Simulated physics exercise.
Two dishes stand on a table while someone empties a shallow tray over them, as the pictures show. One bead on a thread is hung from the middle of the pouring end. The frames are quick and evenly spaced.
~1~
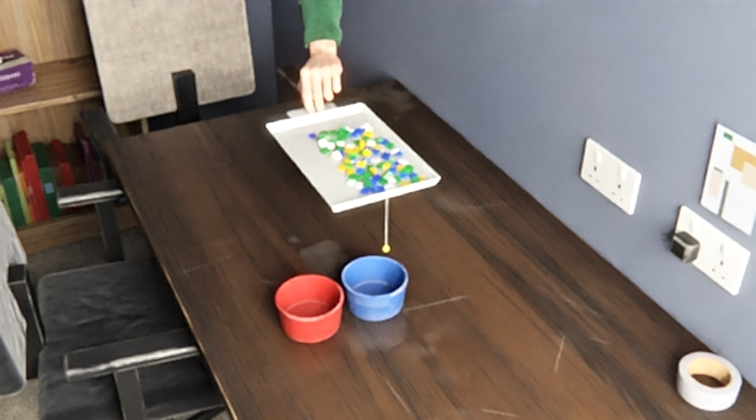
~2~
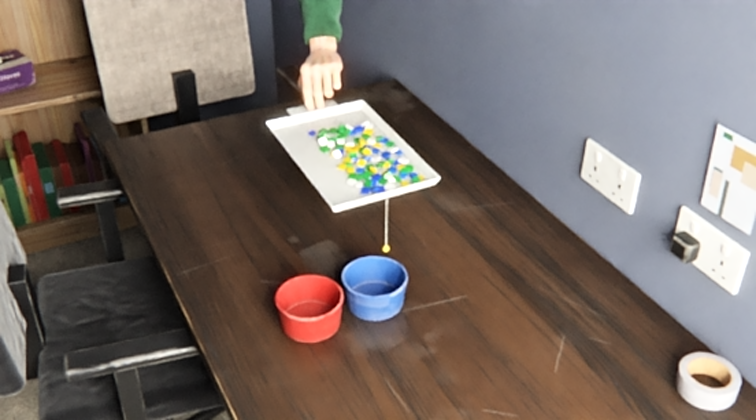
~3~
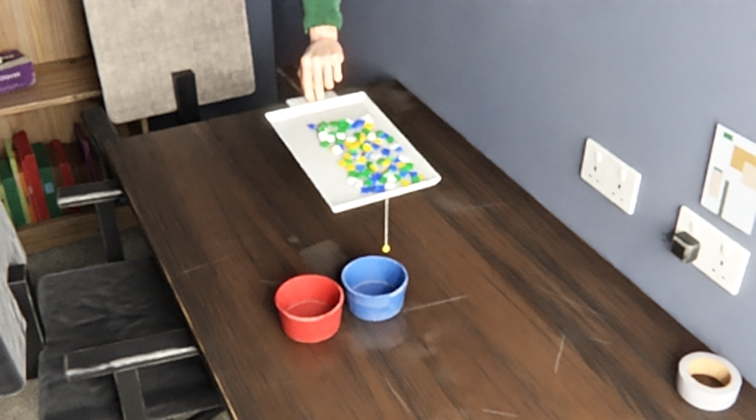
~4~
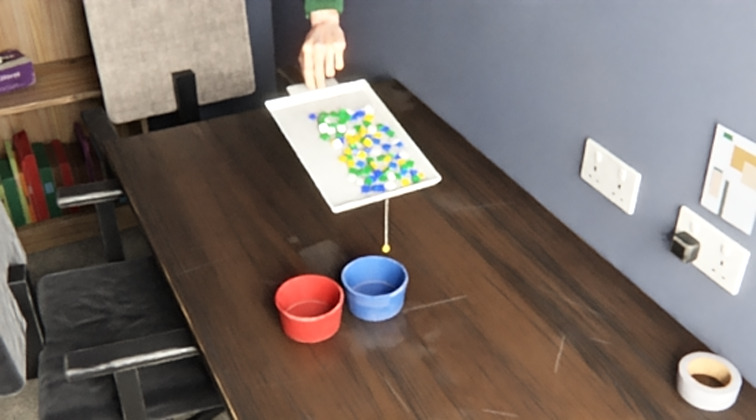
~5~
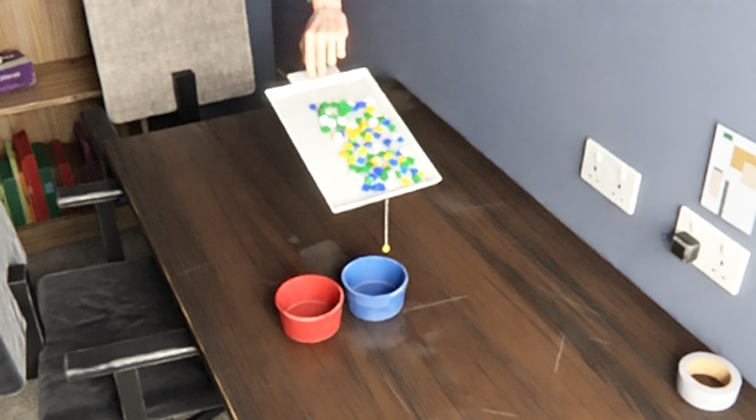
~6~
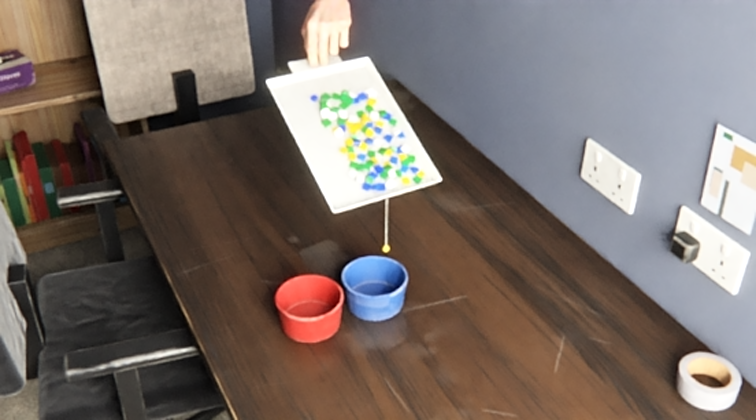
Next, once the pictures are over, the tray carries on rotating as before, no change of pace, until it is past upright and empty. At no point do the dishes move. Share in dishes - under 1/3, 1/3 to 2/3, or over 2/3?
The dishes capture one third up to two thirds of the load.
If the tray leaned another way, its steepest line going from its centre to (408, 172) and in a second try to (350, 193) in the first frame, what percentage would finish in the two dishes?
First case about 0 percent; second case about 70 percent.
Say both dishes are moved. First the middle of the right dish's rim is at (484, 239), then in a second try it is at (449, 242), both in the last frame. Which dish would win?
Place one: The leftmost one; place two: The leftmost one.
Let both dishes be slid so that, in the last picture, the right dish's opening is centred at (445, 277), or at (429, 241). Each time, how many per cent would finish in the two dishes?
30 %, 30 %.
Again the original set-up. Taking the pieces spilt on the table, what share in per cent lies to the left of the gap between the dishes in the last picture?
Around 10 percent of the pieces.
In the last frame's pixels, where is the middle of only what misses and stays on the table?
Estimated middle: Around (428, 300).
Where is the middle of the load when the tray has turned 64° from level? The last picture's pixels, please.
Near (389, 188).
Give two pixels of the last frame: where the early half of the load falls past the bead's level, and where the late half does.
The early half goes through (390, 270), the late half through (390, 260).
Soon after the last picture, tray tipped steeply; nearly all on the tray; a stray few in the air.
A little later, tray tipped past a quarter turn; a stray few on the tray; a stray few in the left dish; about a third in the right dish; about a third outside both; about a quarter in the air.
Later still, tray tipped past a quarter turn; a small part in the left dish; about half in the right dish; about half outside both.
At rest, tray tipped past a quarter turn; a small part in the left dish; about half in the right dish; about half outside both.
